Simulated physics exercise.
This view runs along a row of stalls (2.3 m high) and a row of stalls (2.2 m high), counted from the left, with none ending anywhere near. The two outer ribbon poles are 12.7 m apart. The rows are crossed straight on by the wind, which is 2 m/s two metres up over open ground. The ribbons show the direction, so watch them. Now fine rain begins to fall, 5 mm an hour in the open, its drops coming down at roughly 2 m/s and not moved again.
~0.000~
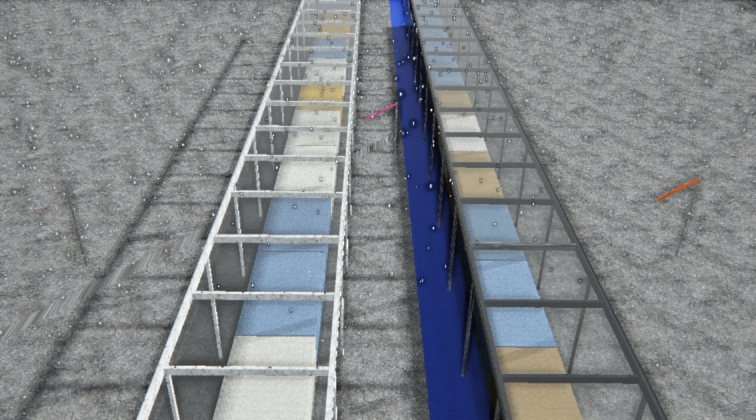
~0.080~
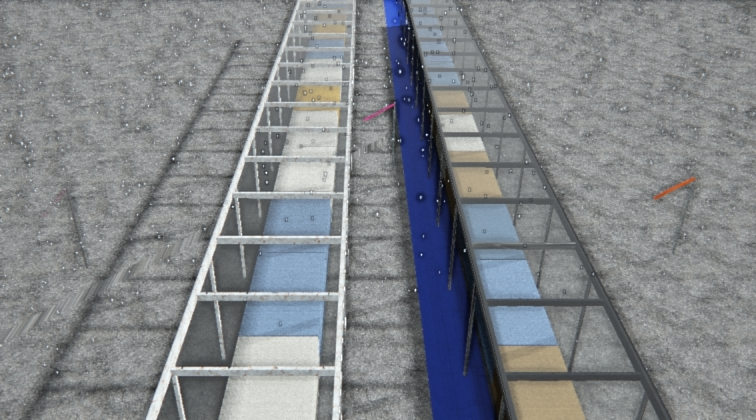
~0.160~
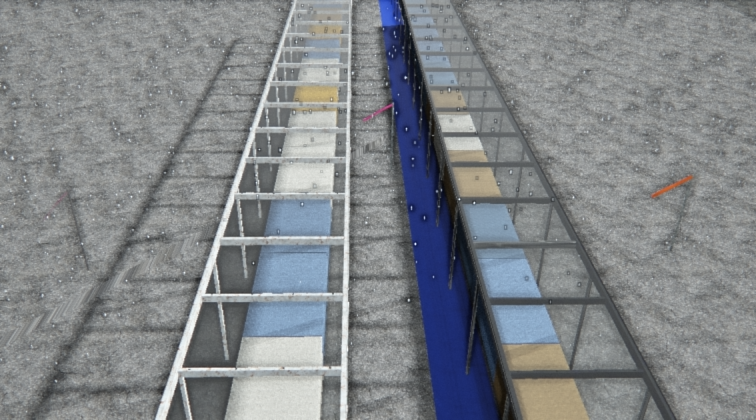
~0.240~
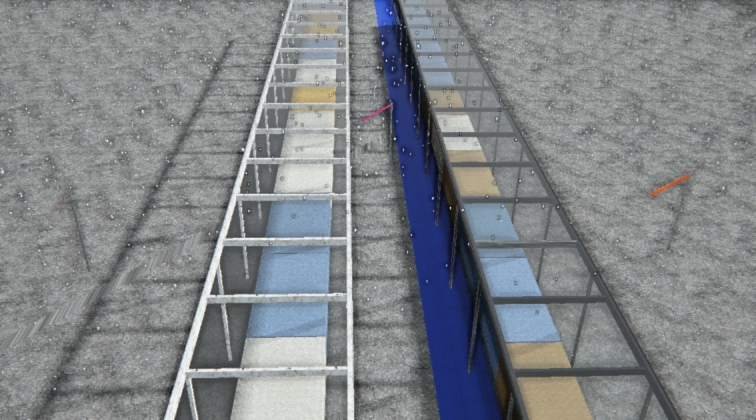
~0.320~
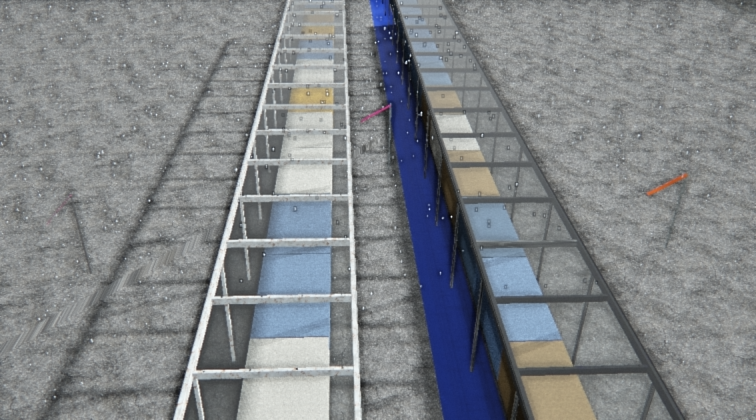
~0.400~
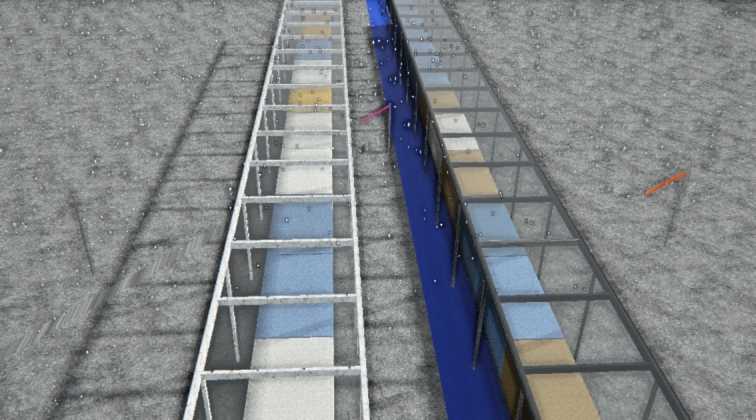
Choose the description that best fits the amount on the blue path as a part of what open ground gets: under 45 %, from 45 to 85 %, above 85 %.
Not even 45 %.
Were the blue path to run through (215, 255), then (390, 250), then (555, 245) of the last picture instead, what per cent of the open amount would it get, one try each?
About 10 %, 40 %, 100 %.
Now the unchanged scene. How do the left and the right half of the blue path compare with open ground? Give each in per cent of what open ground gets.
Some 1 percent on the left half and some 5 percent on the right half.
After 10 minutes open ground has 0.8 mm and the blue path 0.0 mm.
After 30 minutes open ground has 2.5 mm and the blue path 0.1 mm.
After 60 minutes open ground has 5.0 mm and the blue path 0.1 mm, so the blue path has 3 % of the open amount; the left half of it has 1 %, the right half 5 %.
